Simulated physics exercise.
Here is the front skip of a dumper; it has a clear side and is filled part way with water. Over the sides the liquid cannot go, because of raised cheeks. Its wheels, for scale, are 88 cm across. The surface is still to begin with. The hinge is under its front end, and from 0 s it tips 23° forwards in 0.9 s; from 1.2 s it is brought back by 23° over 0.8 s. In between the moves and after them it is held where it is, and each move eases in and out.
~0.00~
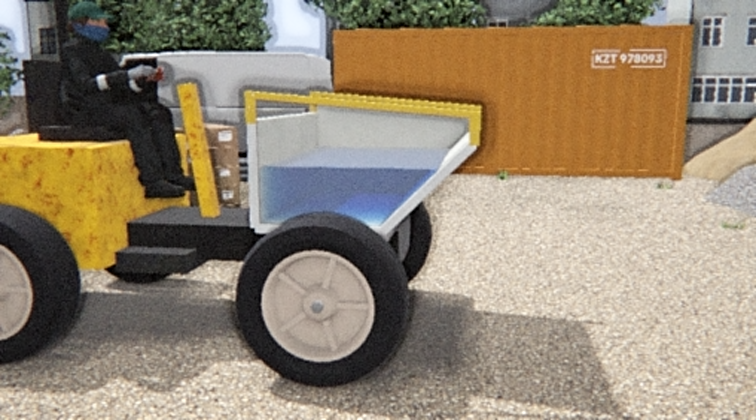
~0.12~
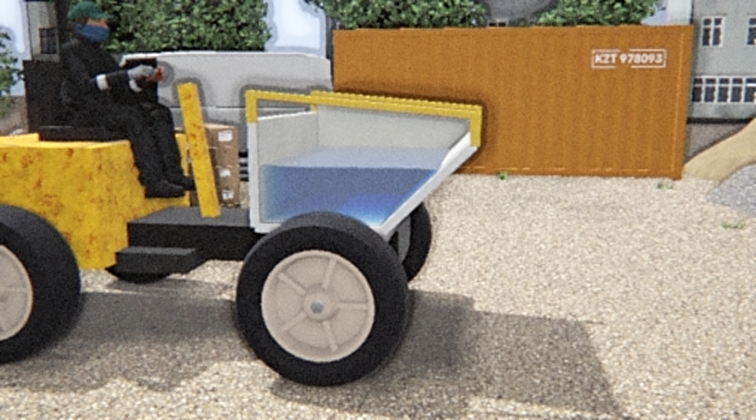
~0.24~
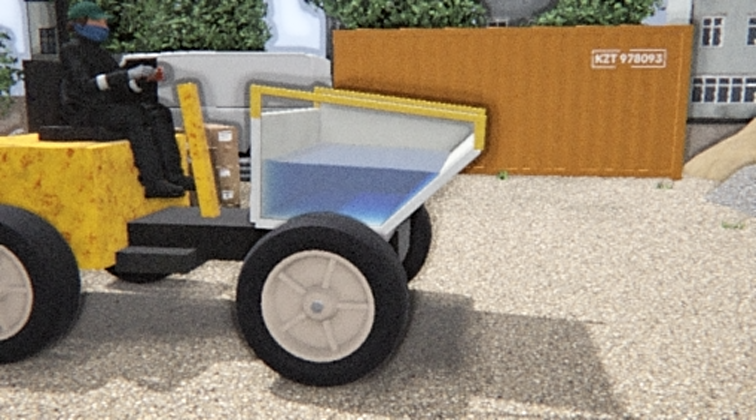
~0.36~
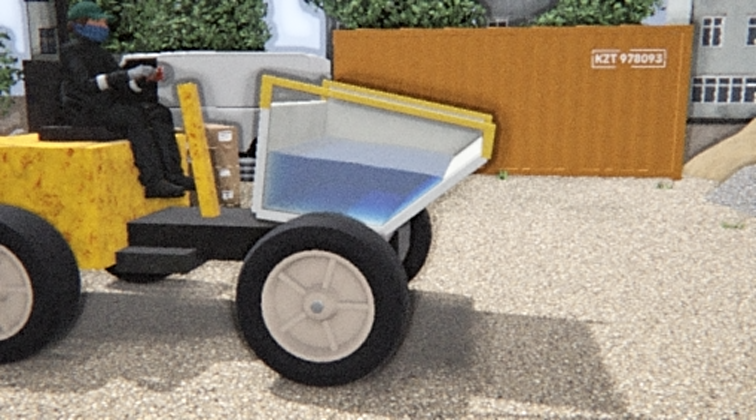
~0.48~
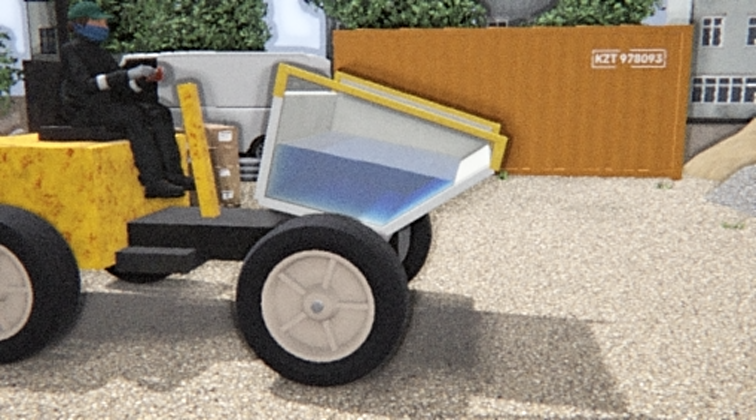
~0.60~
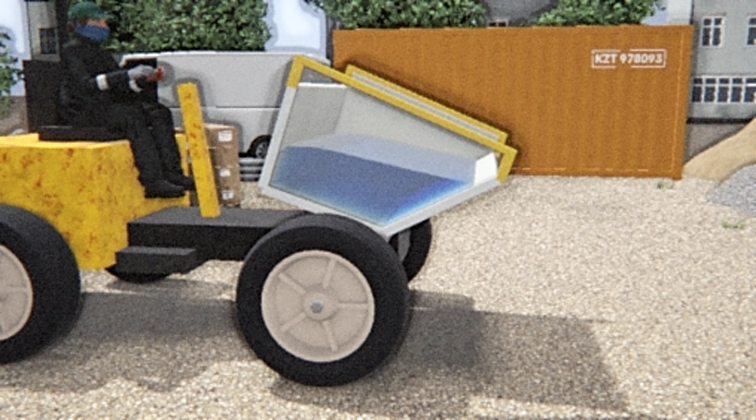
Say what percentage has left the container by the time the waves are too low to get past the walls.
Close to 45 per cent has left it.
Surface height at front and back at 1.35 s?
About 28 cm in front and 2 cm behind.
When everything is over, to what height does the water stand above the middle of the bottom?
Roughly 18 cm.
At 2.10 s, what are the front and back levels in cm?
Front 18 cm and back 40 cm.
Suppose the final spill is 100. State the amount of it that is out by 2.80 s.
Around 80 percent of it.
By 1.35 s the skip is at 22° forwards, the surface stands 28 cm on the front, 2 cm on the back; the loss stands at 29 per cent, over the front.
By 2.10 s the surface stands 17 cm on the front, 41 cm on the back; the loss stands at 38 per cent, over the front.
By 2.80 s the surface stands 18 cm on the front, 19 cm on the back; the loss stands at 38 per cent, over the front.
By 4.89 s the loss stands at 45 per cent, over the front, 146 of 322 litres.
